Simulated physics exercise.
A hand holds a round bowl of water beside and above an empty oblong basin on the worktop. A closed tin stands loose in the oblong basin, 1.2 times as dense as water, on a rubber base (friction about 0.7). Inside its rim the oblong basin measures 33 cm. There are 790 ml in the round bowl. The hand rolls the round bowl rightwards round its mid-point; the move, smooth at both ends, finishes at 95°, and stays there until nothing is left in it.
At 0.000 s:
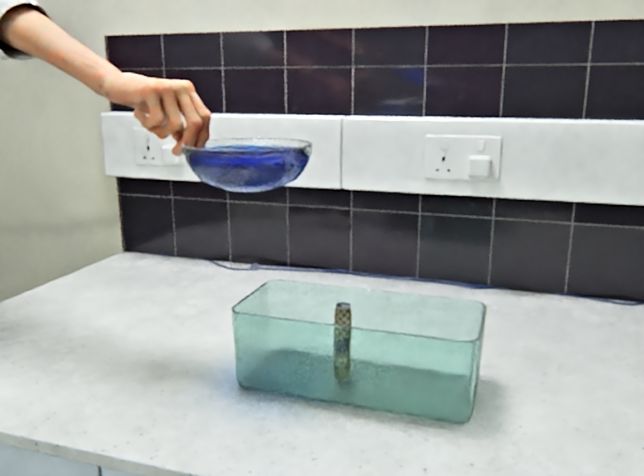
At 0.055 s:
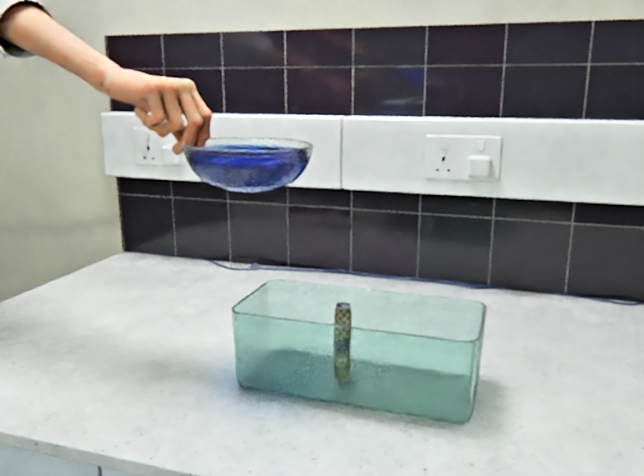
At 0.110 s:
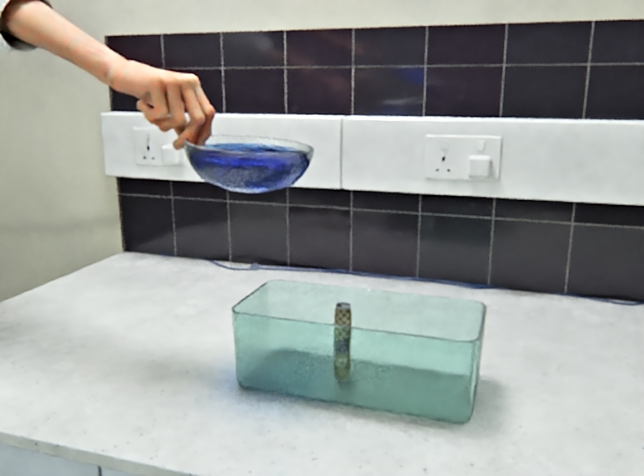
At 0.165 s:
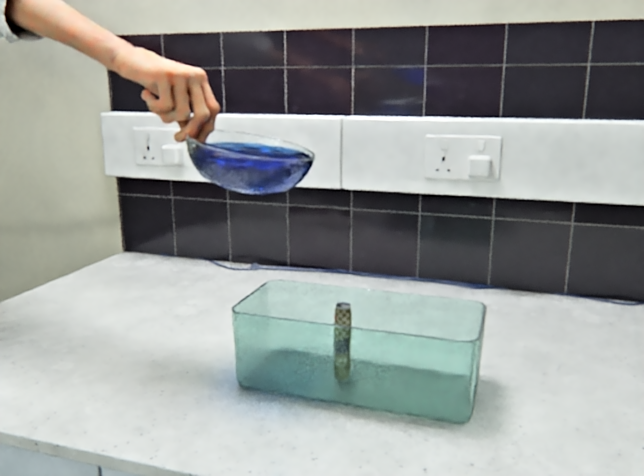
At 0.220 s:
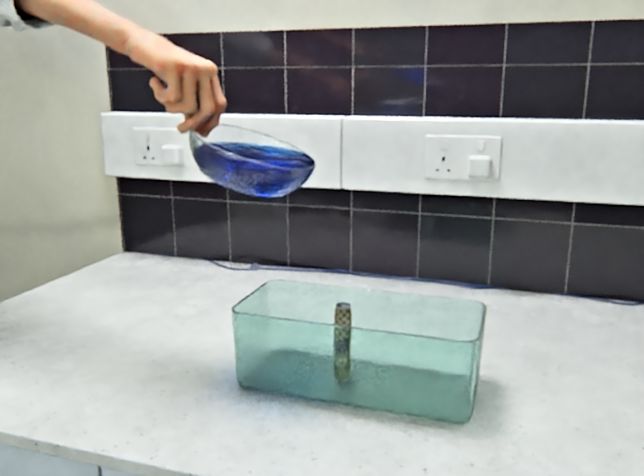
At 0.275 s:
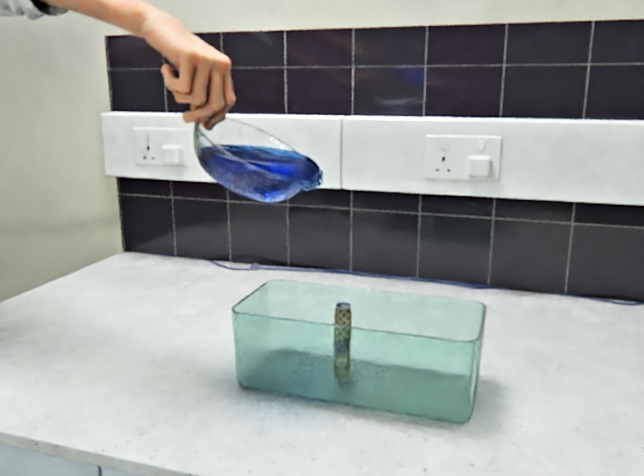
On a pale worktop against dark tiles, a hand held a round glass bowl of blue liquid above an oblong basin with a small upright object inside, then steadily tilted the bowl rightwards.
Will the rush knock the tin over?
It remains upright.
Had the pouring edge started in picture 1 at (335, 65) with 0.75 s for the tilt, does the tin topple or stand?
Then it goes over.
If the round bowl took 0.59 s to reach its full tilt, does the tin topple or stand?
Then it stays up.
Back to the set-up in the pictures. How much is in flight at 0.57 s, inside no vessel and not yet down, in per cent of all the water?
Some 54 per cent.
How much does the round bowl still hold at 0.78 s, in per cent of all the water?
About 0 per cent.
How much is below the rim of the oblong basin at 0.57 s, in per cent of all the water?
Some 36 per cent.
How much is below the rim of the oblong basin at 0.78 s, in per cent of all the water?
Some 90 per cent.
After 0.57 s the tilt is 82° and 9 per cent is still to pour; the tin stands where it began.
After 0.78 s the tilt is 95° and 0 per cent is still to pour; the tin stands where it began.
After 1.01 s the tilt is 95° and 0 per cent is still to pour; the tin stands where it began.
After 1.25 s the tilt is 95° and 0 per cent is still to pour; the tin stands where it began.
In the end the tin stands where it began.
